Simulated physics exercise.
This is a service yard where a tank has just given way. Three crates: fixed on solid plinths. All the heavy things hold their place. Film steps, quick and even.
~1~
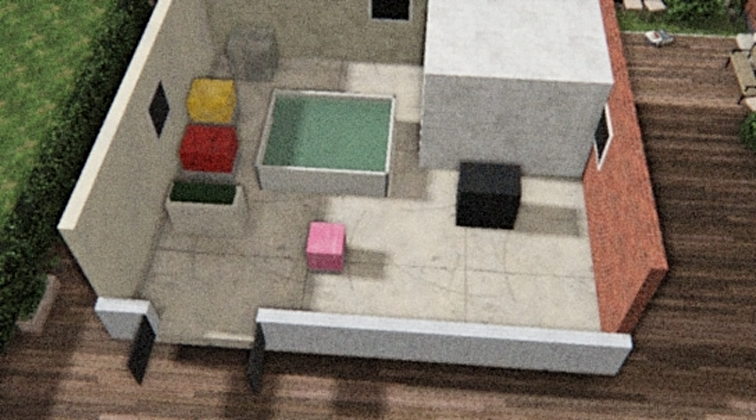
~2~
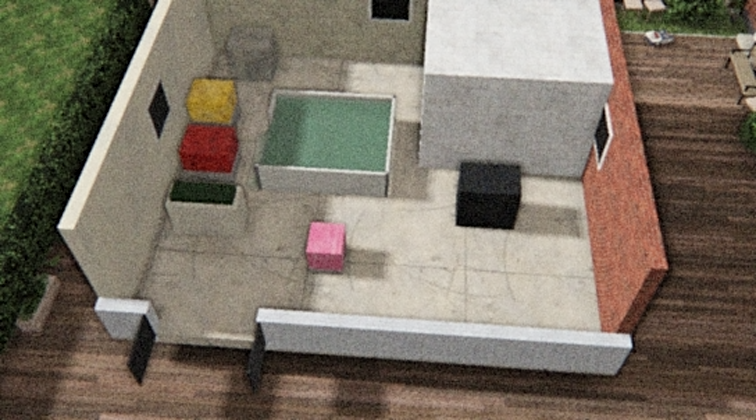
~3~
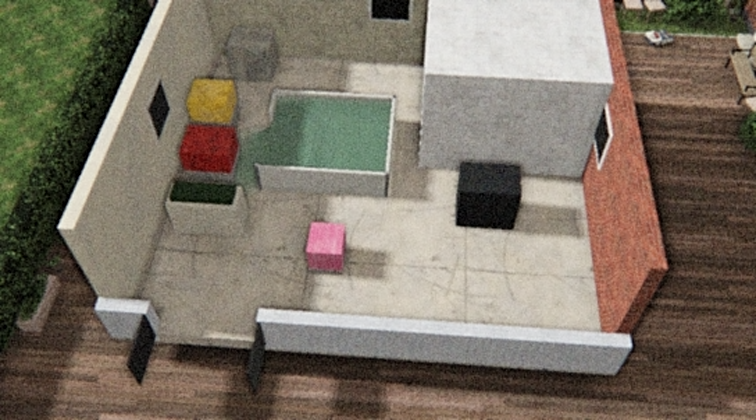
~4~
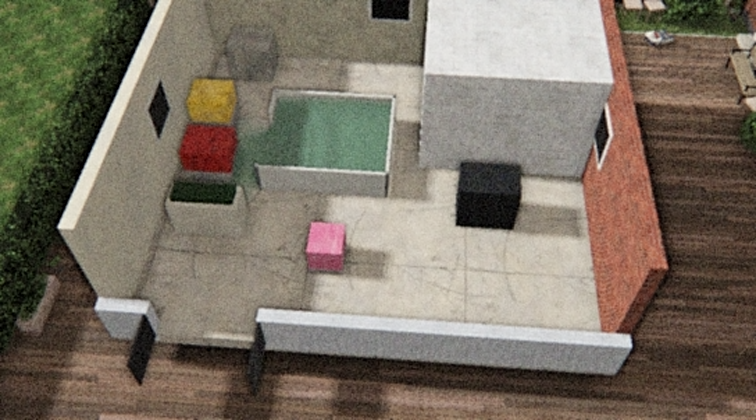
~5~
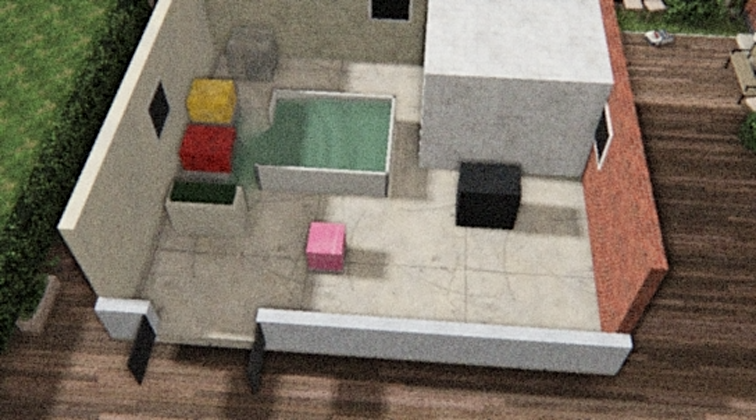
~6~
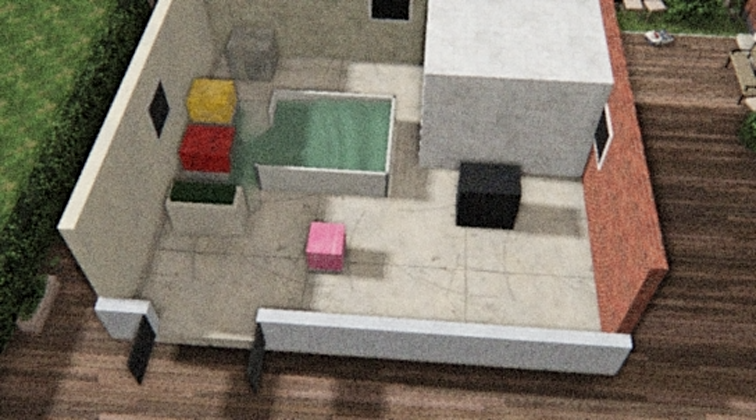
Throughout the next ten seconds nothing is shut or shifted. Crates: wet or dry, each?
Pink crate dry, yellow crate dry, red crate wet.
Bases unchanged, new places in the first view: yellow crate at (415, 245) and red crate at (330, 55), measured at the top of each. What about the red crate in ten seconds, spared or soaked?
The red crate is untouched.
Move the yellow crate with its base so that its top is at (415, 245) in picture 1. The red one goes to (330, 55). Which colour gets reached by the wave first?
I'd say it is the crate marked red.
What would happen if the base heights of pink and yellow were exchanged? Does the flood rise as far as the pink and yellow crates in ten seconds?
The pink crate stays clear, and the yellow crate gets flooded.
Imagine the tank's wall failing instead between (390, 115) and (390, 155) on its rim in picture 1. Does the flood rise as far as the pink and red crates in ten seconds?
As I see it, the pink one is not reached, and the red one is not reached.
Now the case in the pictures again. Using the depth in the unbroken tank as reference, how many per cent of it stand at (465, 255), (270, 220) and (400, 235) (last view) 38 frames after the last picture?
6, 8 and 6 in a hundred, in turn.
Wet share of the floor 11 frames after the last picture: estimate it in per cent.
About 30 in a hundred.
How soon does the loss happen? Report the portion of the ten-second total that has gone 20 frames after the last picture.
My estimate is roughly 10 percent.
A moment on, water covers 15 % of the floor; the pink crate not reached, the yellow crate water round its plinth, the red crate water round its plinth.
Next, water covers 30 % of the floor; the pink crate water round its plinth, the yellow crate water round its plinth, the red crate water round its plinth.
Then, water covers 50 % of the floor; the pink crate water round its plinth, the yellow crate water round its plinth, the red crate water round its plinth.
Later, water covers 75 % of the floor; the pink crate water round its plinth, the yellow crate water round its plinth, the red crate water round its plinth.
In the end, water covers 95 % of the floor; the pink crate stayed above the water, the yellow crate stayed above the water, the red crate was topped.
